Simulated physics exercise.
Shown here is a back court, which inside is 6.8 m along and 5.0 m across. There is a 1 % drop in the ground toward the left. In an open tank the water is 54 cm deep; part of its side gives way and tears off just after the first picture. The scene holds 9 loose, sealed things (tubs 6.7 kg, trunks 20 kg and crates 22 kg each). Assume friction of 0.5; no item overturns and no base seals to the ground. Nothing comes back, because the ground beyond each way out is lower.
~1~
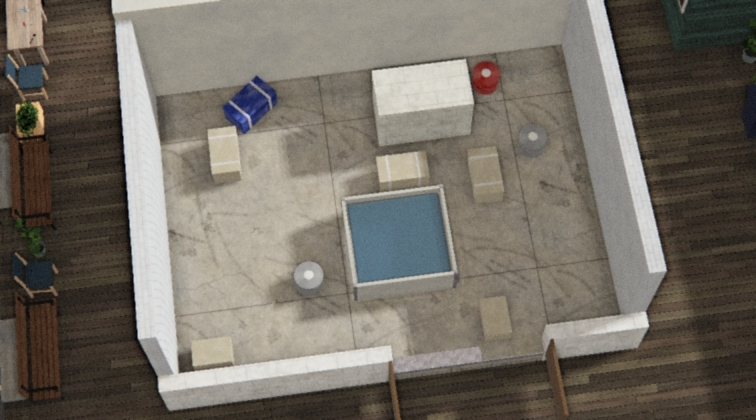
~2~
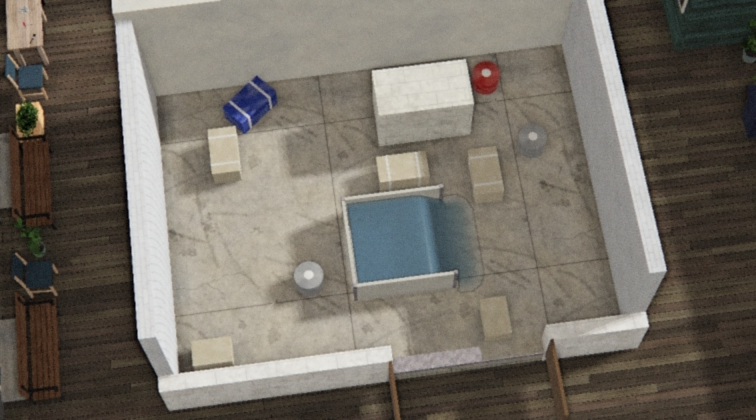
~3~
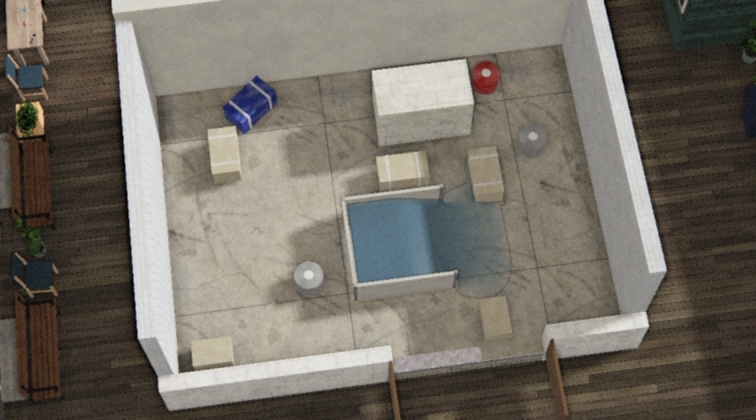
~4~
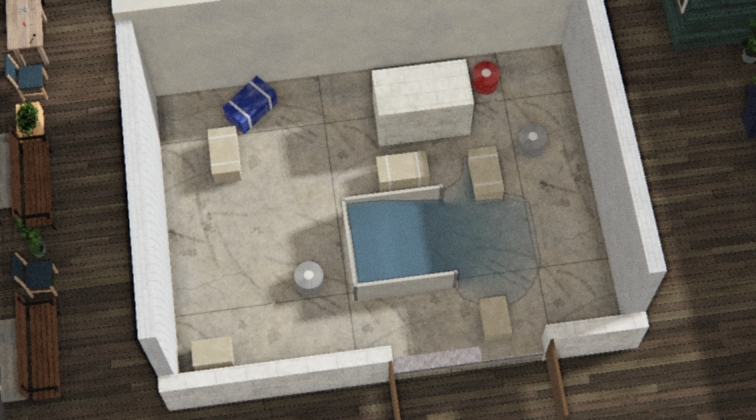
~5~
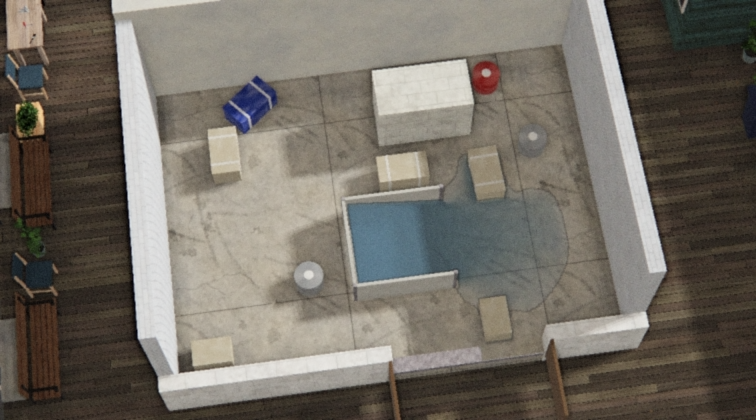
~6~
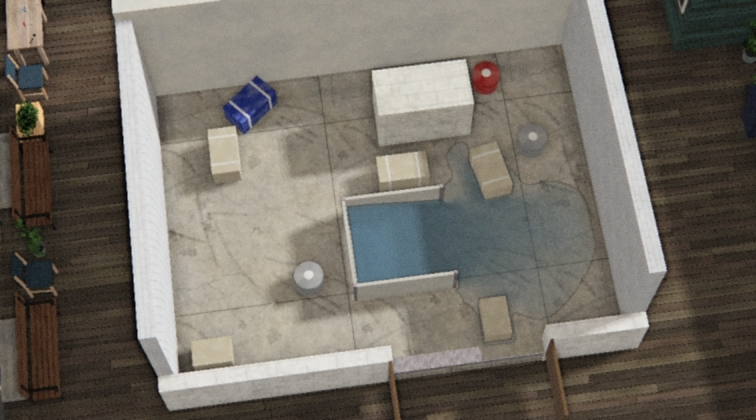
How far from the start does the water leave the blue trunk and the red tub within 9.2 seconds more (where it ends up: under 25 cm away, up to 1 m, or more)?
As I see it, the blue trunk is left where it was, the red tub is swept a long way.
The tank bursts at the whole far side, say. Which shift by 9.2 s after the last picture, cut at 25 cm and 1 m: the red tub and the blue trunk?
The red tub is swept a long way; the blue trunk is swept a long way.
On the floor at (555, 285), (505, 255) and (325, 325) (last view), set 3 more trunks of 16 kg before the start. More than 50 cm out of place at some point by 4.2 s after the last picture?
Result, in listed order: Exceeded / exceeded / not exceeded.
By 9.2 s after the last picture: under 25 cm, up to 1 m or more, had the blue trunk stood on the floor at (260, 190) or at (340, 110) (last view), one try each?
Spot one - it barely budges; spot two - it barely budges.
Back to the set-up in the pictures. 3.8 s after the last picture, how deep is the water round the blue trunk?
Roughly 0 cm deep.
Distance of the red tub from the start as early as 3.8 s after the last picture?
120 cm, give or take.
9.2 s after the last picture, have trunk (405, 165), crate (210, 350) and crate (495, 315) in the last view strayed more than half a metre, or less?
Within the limit, then within the limit, then beyond the limit.
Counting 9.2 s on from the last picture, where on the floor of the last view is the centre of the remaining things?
It works out to somewhere near (318, 204) on the floor.
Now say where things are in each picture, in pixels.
The blue trunk at (250, 99), on the bottom; the red tub at (486, 73), on the bottom; 2.0 m2 under water; 0 of 9 have shifted, in the first frame.
The blue trunk at (250, 99) rests on the ground; the red tub at (486, 73) rests on the ground; water covers 2.7 m2; 0 of 9 have shifted, in the second frame.
The blue trunk at (250, 99), on the bottom; the red tub at (486, 73), on the bottom; 3.6 m2 under water; 0 of 9 have shifted, in the third frame.
The blue trunk at (250, 99), on the bottom; the red tub at (486, 73) rests on the ground; water covers 4.6 m2; 0 of 9 have shifted, in the fourth frame.
The blue trunk at (250, 99) rests on the ground; the red tub at (486, 73), on the bottom; 5.7 m2 under water; 0 of 9 have shifted, in the fifth frame.
The blue trunk at (250, 99), on the bottom; the red tub at (486, 73), on the bottom; water covers 7.0 m2; 1 of 9 have shifted, in the sixth frame.
Then, 1.2 s after the last picture the blue trunk is near (250, 99), 0.0 m from its start, aground; the red tub is near (486, 73), 0.0 m from its start, aground; 0 of 9 are out; 0 afloat.
Then, 3.8 s after the last picture the blue trunk is near (250, 99), 0.0 m from its start, aground; the red tub is near (417, 70), 1.1 m from its start, aground; 0 of 9 are out; 2 afloat.
Then, 6.2 s after the last picture the blue trunk is near (249, 100), 0.0 m from its start, aground; the red tub is near (272, 118), 3.6 m from its start, afloat; 0 of 9 are out; 3 afloat.
Then, 9.2 s after the last picture the blue trunk is near (247, 101), 0.0 m from its start, aground; the red tub is near (253, 181), 4.2 m from its start, aground; 0 of 9 are out; 1 afloat.
